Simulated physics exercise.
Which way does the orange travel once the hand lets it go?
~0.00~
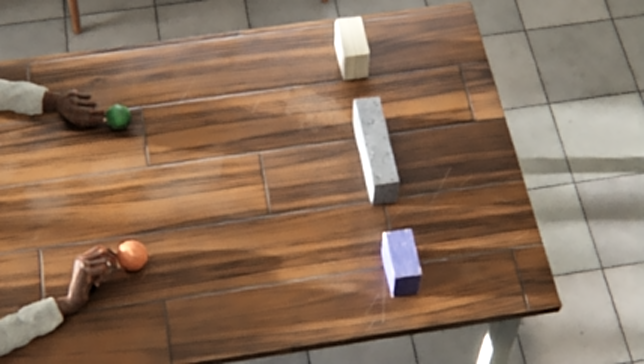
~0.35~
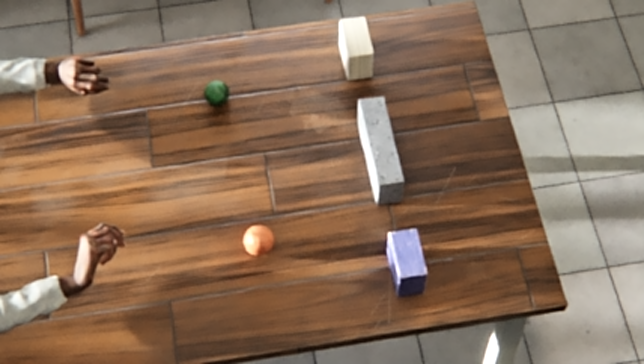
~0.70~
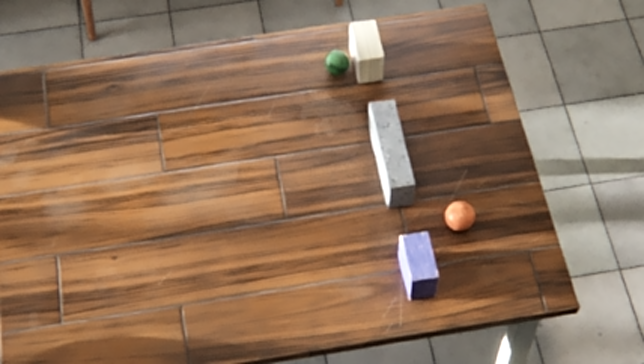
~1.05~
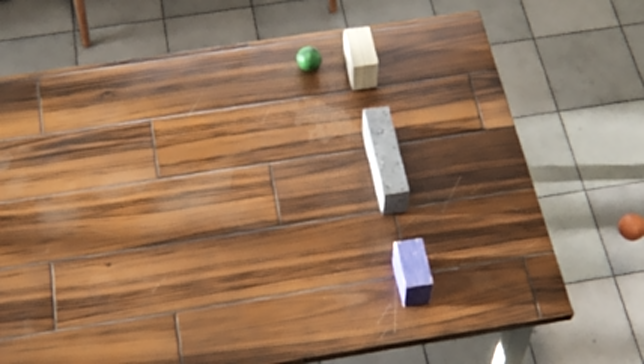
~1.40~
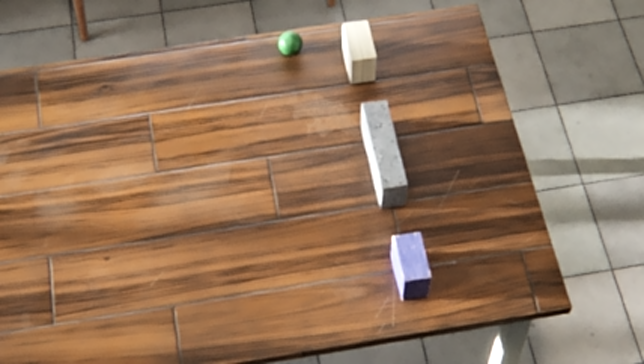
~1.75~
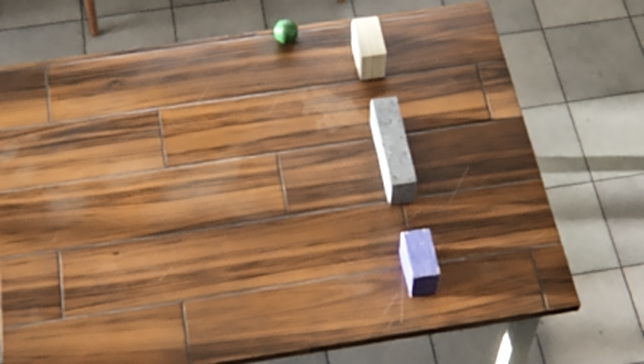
The orange rolls to the right, passing between the grey and blue blocks and going off the table.
